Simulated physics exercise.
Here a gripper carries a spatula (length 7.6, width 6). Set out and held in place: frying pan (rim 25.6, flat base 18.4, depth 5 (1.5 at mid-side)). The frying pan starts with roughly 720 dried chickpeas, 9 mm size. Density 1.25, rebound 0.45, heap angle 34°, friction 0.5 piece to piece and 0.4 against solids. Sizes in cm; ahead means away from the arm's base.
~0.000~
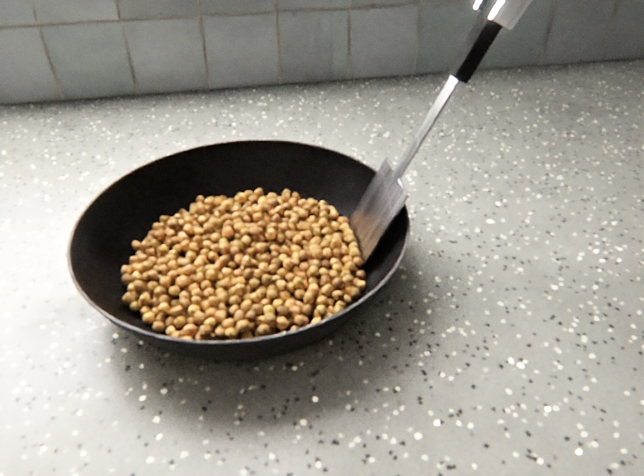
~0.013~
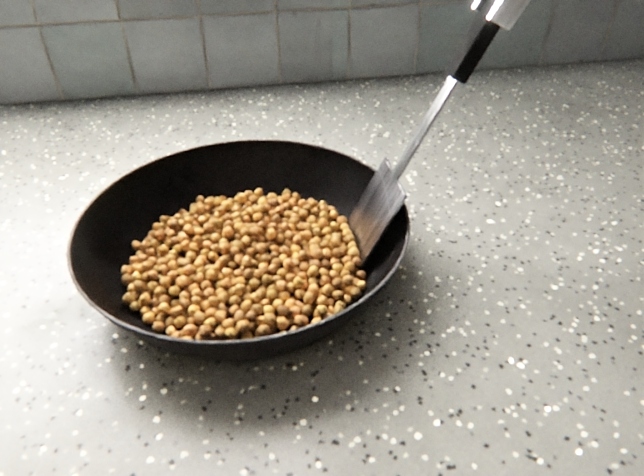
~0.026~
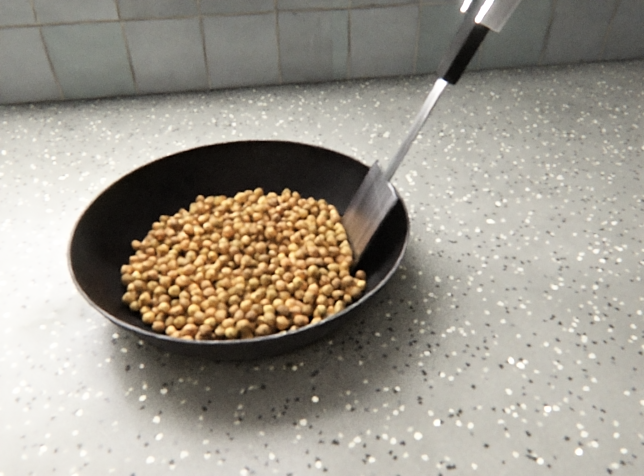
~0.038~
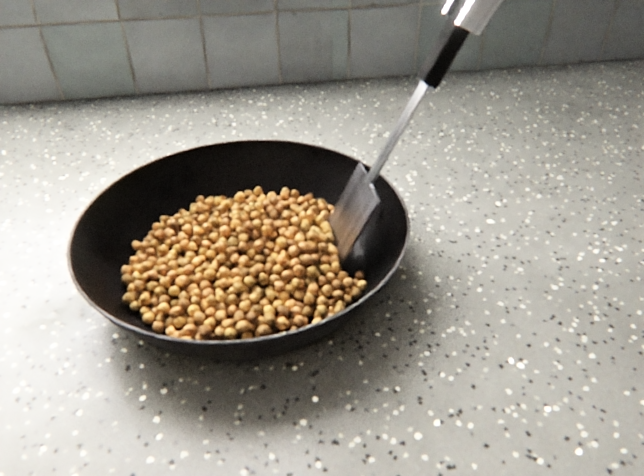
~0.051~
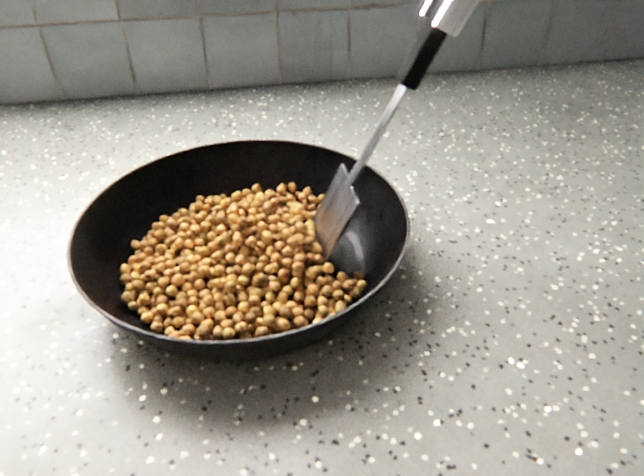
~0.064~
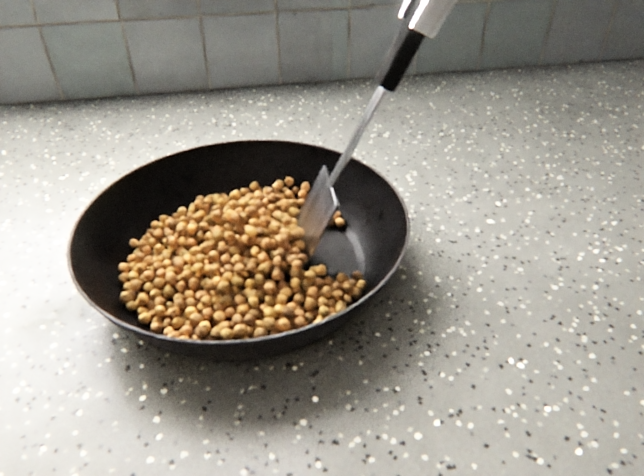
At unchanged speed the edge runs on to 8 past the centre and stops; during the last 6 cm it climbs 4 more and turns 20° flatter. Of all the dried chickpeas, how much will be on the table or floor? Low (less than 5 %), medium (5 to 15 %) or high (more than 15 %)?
Share on the table or floor: Medium (5 to 15 %).
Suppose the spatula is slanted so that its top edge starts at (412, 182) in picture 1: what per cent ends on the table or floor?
About 10 per cent.
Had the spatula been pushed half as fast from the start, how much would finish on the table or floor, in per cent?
It would be near 0 per cent.
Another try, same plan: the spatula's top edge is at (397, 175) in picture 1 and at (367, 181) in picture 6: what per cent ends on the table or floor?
About 0 per cent.
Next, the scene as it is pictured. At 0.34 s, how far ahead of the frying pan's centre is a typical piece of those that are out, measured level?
Roughly 26 cm.
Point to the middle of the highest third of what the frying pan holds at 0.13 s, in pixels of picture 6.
Around (195, 241).
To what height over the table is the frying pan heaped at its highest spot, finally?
Some 5.0 cm.
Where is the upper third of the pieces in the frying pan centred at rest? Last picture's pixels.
Around (149, 253).
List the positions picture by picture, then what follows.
The first picture shows spatula top edge at (397, 175), sloping 64°; upper third of the load around (249, 248), from x 125 to 360, top at y 195; 715 in the frying pan.
The second picture shows spatula top edge at (396, 176), sloping 64°; upper third of the load around (249, 248), from x 125 to 360, top at y 195.
The third picture shows spatula top edge at (387, 177), sloping 64°; upper third of the load around (253, 247), from x 125 to 360, top at y 195.
The fourth picture shows spatula top edge at (370, 180), sloping 64°; upper third of the load around (258, 246), from x 125 to 360, top at y 190.
The fifth picture shows spatula top edge at (351, 182), sloping 64°; upper third of the load around (253, 243), from x 125 to 360, top at y 190.
The sixth picture shows spatula top edge at (331, 184), sloping 64°; upper third of the load around (253, 242), from x 125 to 360, top at y 180; 715 in the frying pan.
After 0.10 s, sloping 64°, highest piece 6 above the table; 715 in the frying pan.
After 0.13 s, sloping 58°, highest piece 7 above the table; 715 in the frying pan.
After 0.34 s, sloping 44°, highest piece 5 above the table; 656 in the frying pan, 57 on the table or floor, 2 on the blade or in flight.
After 1.39 s, sloping 44°, highest piece 5 above the table; 656 in the frying pan, 59 on the table or floor.
At rest, 656 in the frying pan, 59 on the table or floor. That is 8 % on the table or floor.
